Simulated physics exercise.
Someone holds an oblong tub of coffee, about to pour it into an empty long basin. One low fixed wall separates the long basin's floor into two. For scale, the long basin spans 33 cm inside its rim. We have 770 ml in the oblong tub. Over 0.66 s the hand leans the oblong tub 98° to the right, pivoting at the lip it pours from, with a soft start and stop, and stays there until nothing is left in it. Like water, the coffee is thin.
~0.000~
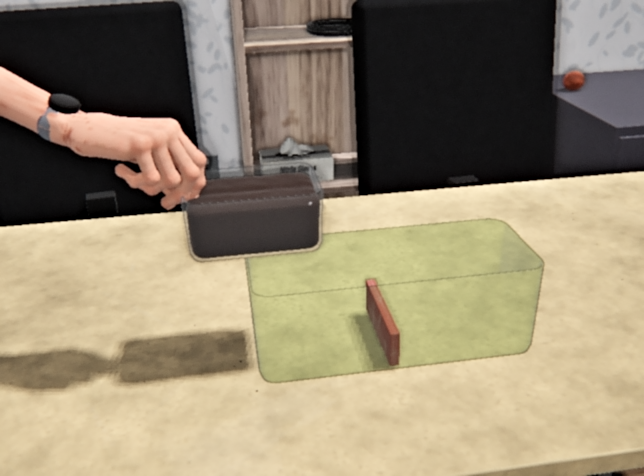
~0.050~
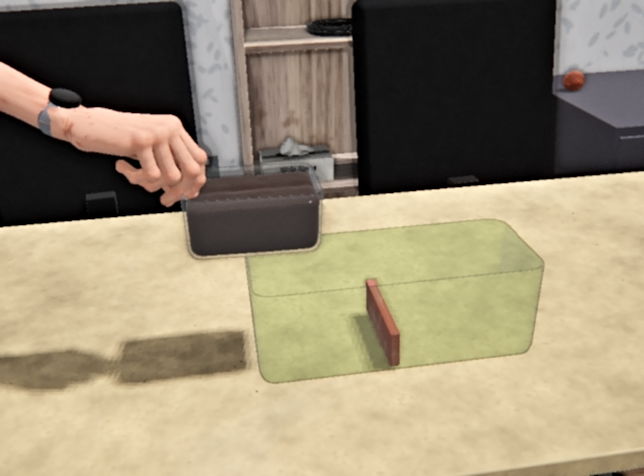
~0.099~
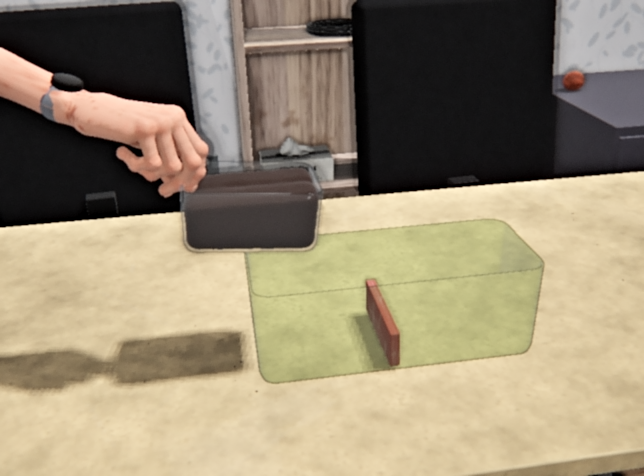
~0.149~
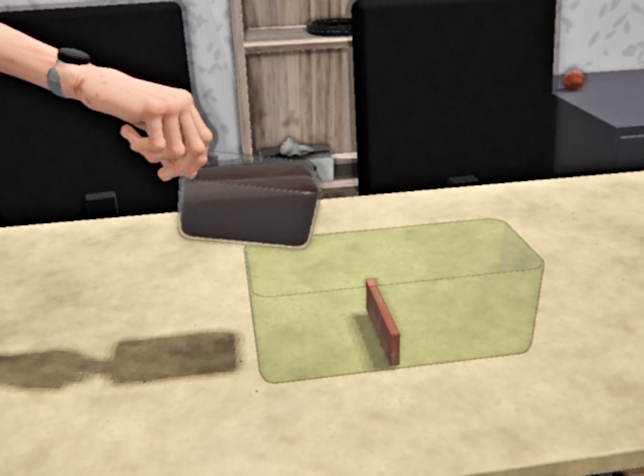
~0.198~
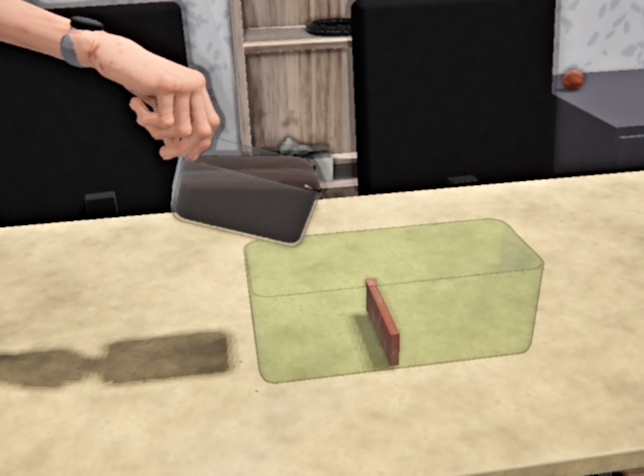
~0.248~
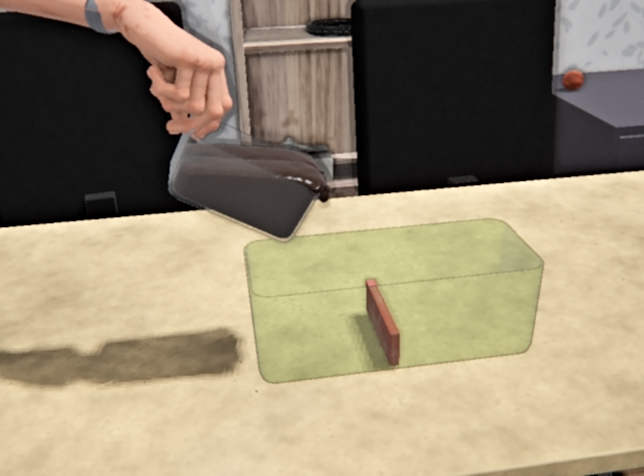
A hand held a tub of dark liquid above a table beside a clear greenish basin with a small red divider, then gradually tilted it rightward until a little liquid slipped over the edge.
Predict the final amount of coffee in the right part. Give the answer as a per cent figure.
The right part ends with roughly 74 per cent.
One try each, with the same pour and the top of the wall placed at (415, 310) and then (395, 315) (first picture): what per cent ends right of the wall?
One try each: Around 45 percent and then around 60 percent.
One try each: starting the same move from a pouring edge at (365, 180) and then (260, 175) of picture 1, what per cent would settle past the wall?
Roughly 80 per cent the first time and 35 per cent the second.
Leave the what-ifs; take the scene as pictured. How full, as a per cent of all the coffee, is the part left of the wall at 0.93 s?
Left share: Approx. 18 %.
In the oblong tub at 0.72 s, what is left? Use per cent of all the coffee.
4 per cent or so.
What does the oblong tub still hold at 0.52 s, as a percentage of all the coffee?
Around 30 in a hundred.
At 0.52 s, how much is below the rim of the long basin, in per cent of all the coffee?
About 18%.
By 0.52 s the tilt is 88° and 30 per cent is still to pour, 4 is left of the wall and 14 right of it.
By 0.72 s the tilt is 98° and 4 per cent is still to pour, 6 is left of the wall and 80 right of it.
By 0.93 s the tilt is 98° and 1 per cent is still to pour, 17 is left of the wall and 74 right of it.
By 1.16 s the tilt is 98° and 0 per cent is still to pour, 20 is left of the wall and 75 right of it.
At rest 21 per cent lies left of the wall, 74 right of it and 5 outside.
